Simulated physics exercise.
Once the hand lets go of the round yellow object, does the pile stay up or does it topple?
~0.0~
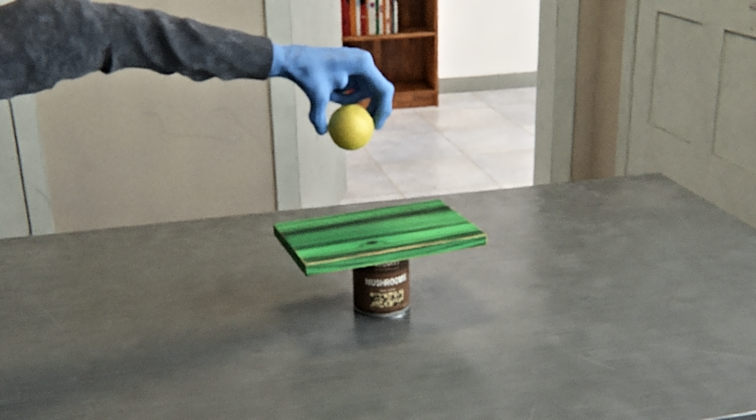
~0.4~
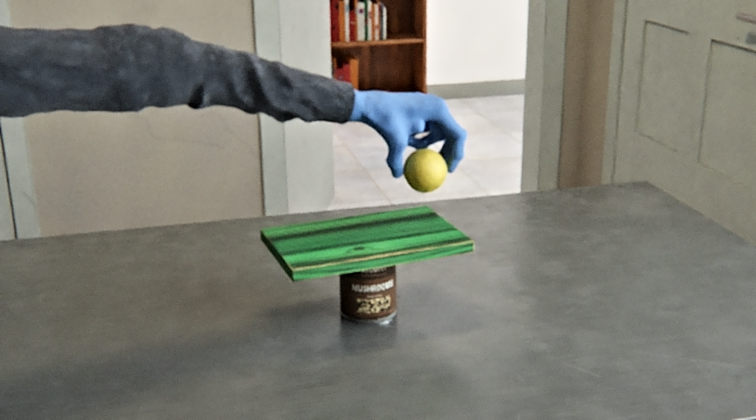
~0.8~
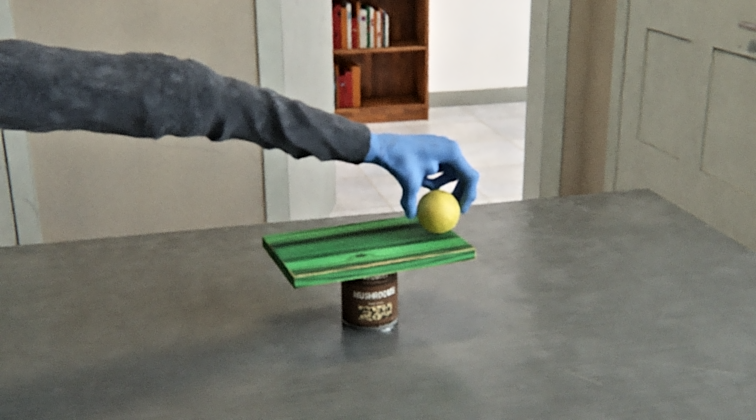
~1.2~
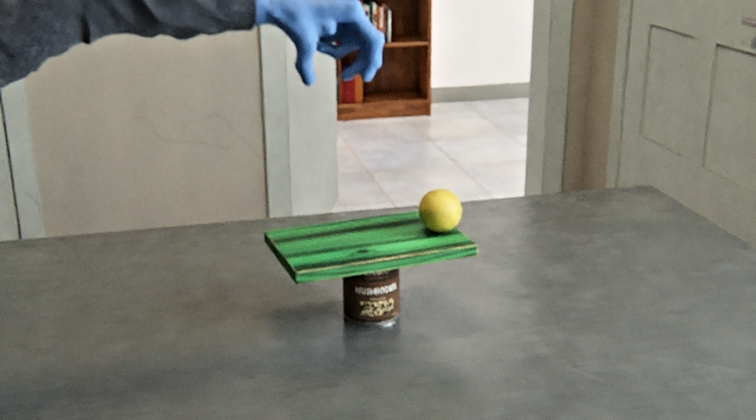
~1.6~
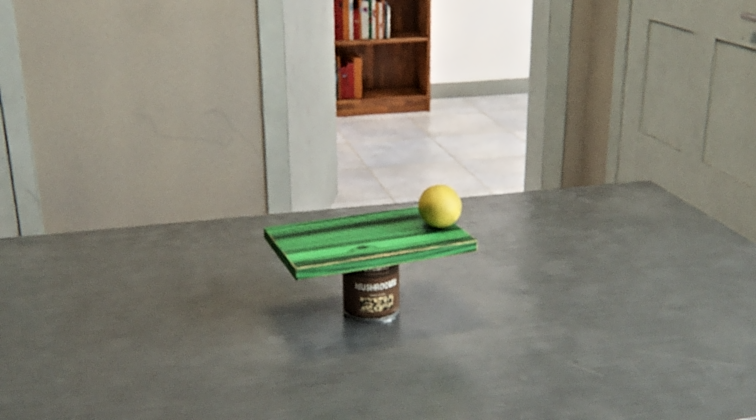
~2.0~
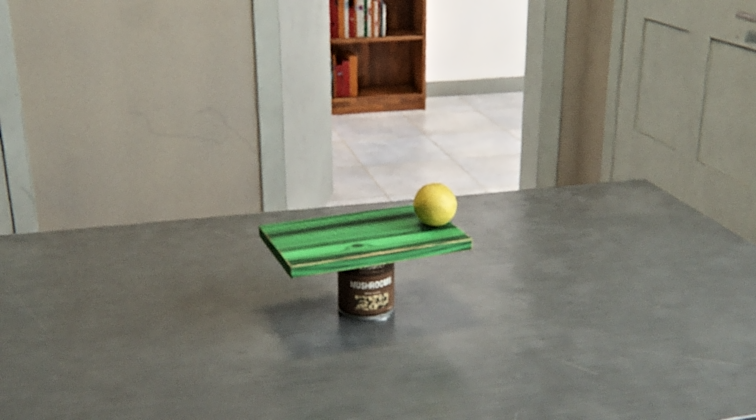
The pile stays up. The round yellow object rests on the right side of the green board, which remains on the brown container.
